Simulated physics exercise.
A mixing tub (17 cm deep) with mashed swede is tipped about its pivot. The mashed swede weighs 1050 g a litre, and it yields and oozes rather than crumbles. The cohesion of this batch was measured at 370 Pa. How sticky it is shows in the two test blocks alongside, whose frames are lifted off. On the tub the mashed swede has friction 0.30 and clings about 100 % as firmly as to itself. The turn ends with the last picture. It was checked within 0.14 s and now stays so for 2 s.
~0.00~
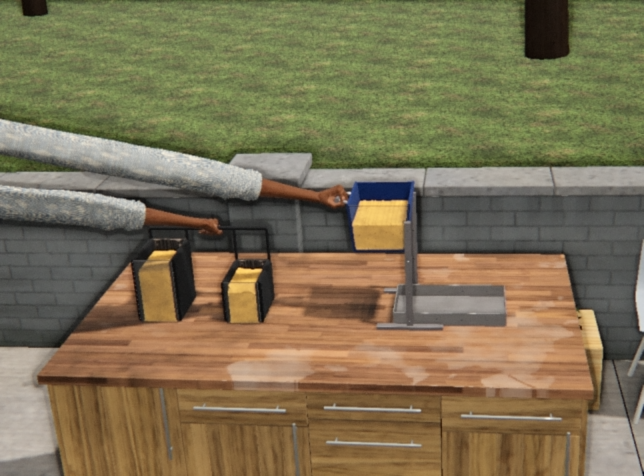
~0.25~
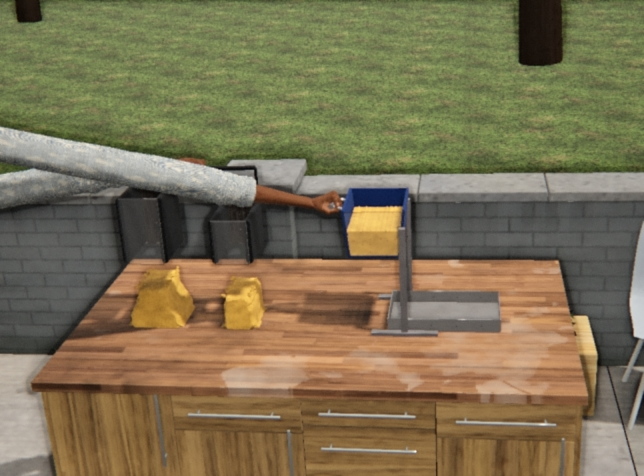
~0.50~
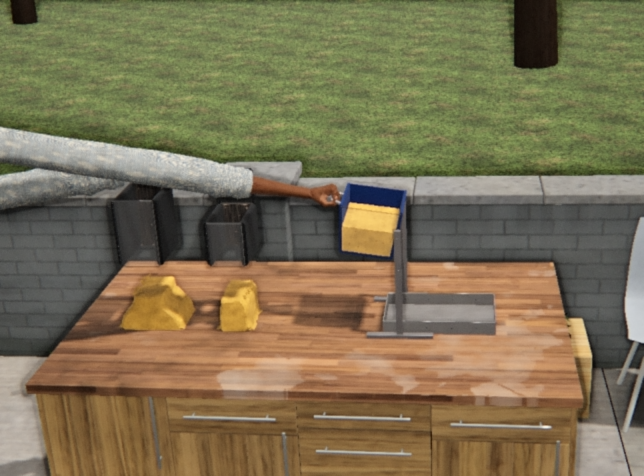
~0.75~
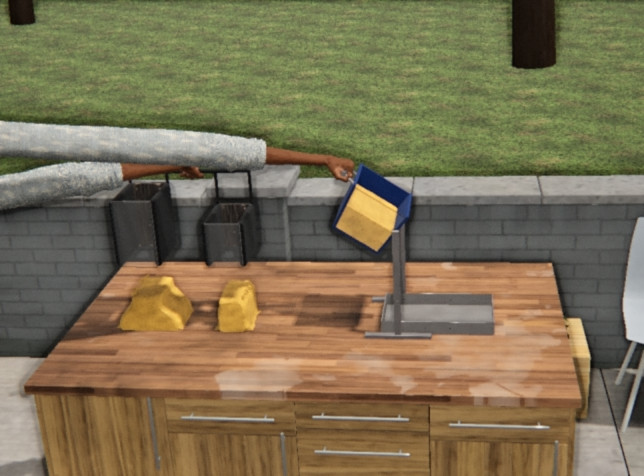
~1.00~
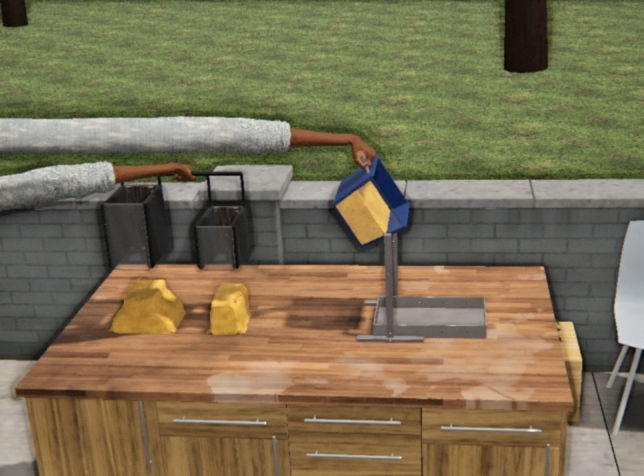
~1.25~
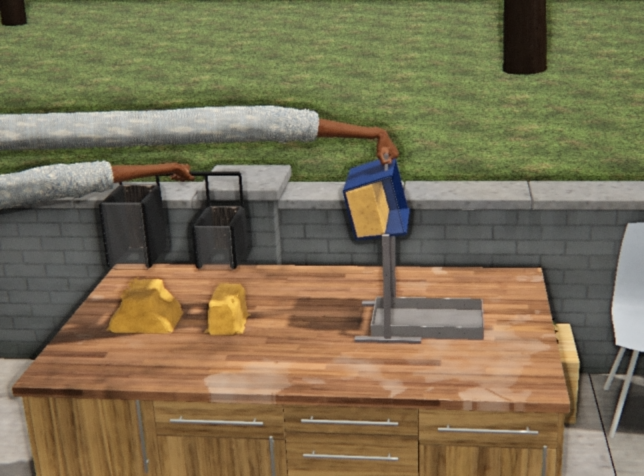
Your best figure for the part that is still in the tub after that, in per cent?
Close to 100 per cent.
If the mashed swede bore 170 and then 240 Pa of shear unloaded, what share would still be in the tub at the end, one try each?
In turn about 85 %, 100 %.
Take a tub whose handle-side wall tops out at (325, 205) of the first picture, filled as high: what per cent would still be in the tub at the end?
Then about 100 %.
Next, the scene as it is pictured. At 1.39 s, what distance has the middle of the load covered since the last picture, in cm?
Roughly 0 cm.
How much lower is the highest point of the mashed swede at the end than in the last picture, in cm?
About 0 cm.
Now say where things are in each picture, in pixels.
The first frame shows handle-side rim at (349, 205), tilt 0 degrees; crest of the mashed swede at (367, 225); block heights 21 cm, 14 cm (left to right).
The second frame shows handle-side rim at (344, 212), tilt 0 degrees; crest of the mashed swede at (361, 231); block heights 16 cm, 13 cm (left to right).
The third frame shows handle-side rim at (342, 206), tilt 8 degrees; crest of the mashed swede at (345, 226); block heights 14 cm, 13 cm (left to right).
The fourth frame shows handle-side rim at (356, 187), tilt 33 degrees; crest of the mashed swede at (349, 206); block heights 14 cm, 13 cm (left to right).
The fifth frame shows handle-side rim at (373, 178), tilt 59 degrees; crest of the mashed swede at (355, 192); block heights 14 cm, 13 cm (left to right).
The sixth frame shows handle-side rim at (391, 178), tilt 77 degrees; crest of the mashed swede at (372, 186); block heights 14 cm, 13 cm (left to right).
After 1.39 s, the tub is at 77 degrees and holds 100 %.
After 1.56 s, the tub is at 77 degrees and holds 100 %.
After 1.73 s, the tub is at 77 degrees and holds 100 %.
After 1.90 s, the tub is at 77 degrees and holds 100 %.
After 3.25 s, the tub is at 77 degrees and holds 100 %.
